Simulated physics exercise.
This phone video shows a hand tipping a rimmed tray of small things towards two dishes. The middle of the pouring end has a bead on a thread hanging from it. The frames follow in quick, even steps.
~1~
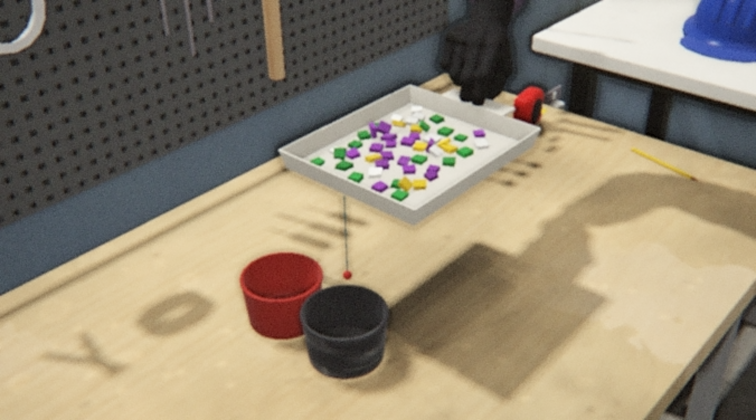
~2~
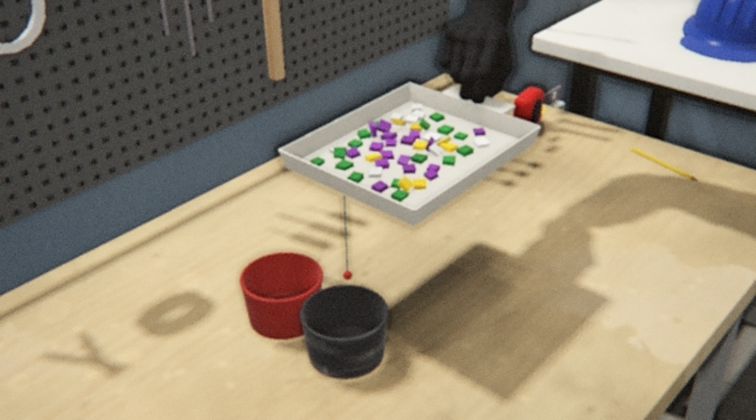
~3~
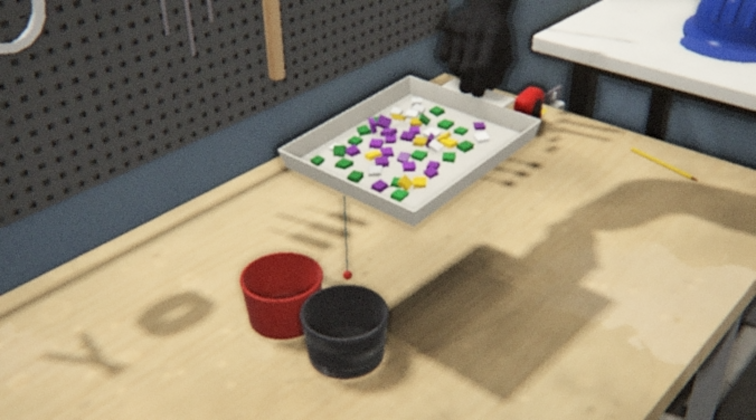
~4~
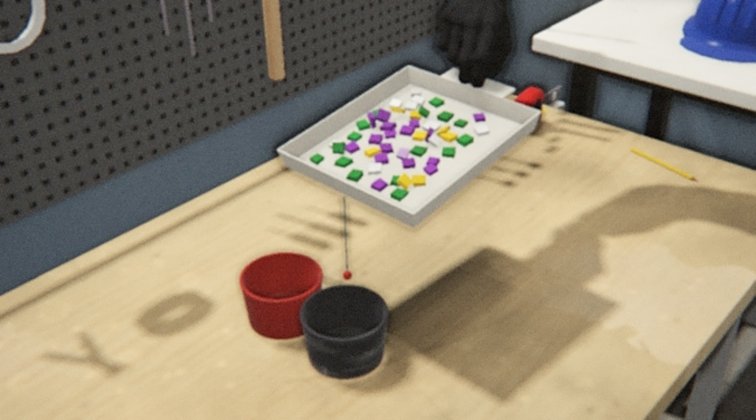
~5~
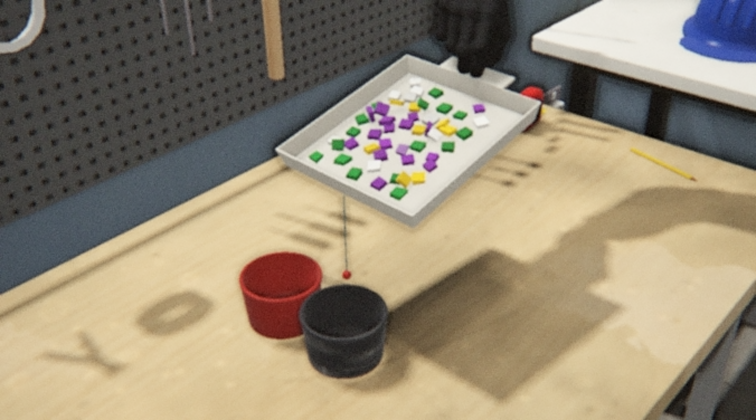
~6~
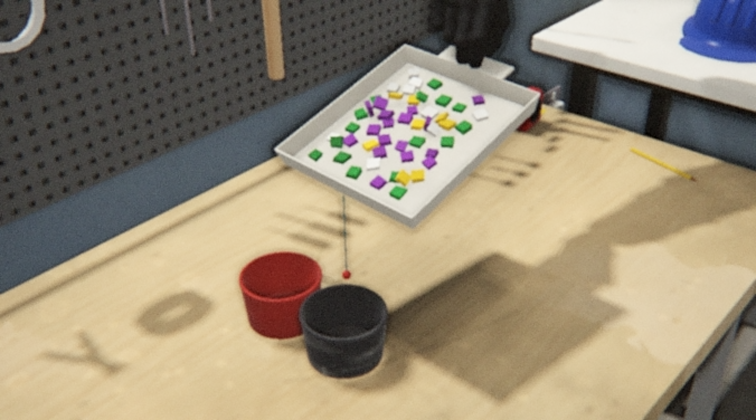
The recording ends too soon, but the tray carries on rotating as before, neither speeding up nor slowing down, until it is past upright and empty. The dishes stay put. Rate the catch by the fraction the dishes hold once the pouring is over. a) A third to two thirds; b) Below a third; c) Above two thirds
(a) A third to two thirds.
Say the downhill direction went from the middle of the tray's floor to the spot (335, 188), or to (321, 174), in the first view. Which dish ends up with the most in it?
For the first try I'd say the dish over on the left, and for the second, the dish over on the left.
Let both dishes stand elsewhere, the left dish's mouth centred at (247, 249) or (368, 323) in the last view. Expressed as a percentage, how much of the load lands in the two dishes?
The first position comes out at 10 per cent, the other at 50 per cent.
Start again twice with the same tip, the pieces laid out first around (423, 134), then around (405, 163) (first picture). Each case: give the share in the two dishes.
You'd get 50 % the first time and 50 % the second.
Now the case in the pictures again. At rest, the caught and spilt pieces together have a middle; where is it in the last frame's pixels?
Roughly pixel (339, 365).
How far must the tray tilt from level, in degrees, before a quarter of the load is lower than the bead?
Approx. 110° from level.
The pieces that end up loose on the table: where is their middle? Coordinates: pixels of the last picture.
Centre, final frame: Roughly (337, 414).
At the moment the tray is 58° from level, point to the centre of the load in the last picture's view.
I'd put the middle close to (361, 166).
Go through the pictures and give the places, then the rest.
In the first frame, corners of the pouring end near (285, 150) and (414, 206), level; middle of the load near (408, 142), mosaic tiles; left dish near (253, 312); right dish near (316, 350); bead on its thread near (348, 275).
In the second frame, corners of the pouring end near (285, 150) and (414, 206), level; middle of the load near (408, 141).
In the third frame, corners of the pouring end near (285, 149) and (414, 208), tipped barely, lowest at the right corner; middle of the load near (408, 137).
In the fourth frame, corners of the pouring end near (284, 149) and (413, 209), tipped a little, lowest at the right corner; middle of the load near (407, 131).
In the fifth frame, corners of the pouring end near (282, 149) and (412, 211), tipped a little, lowest at the right corner; middle of the load near (406, 125).
In the sixth frame, corners of the pouring end near (281, 148) and (411, 213), tipped a little, lowest at the right corner; middle of the load near (405, 119); left dish near (253, 311); right dish near (315, 350).
Shortly afterwards, tray tipped steeply; the whole lot on the tray.
Next, tray tipped right over; all but a few on the tray; only a few in the right dish; a little outside both; only a few in the air.
Some moments later, tray tipped past a quarter turn; near a third in the right dish; a little in the left dish; near half outside both.
In the end, tray tipped past a quarter turn; near a third in the right dish; a little in the left dish; near half outside both.
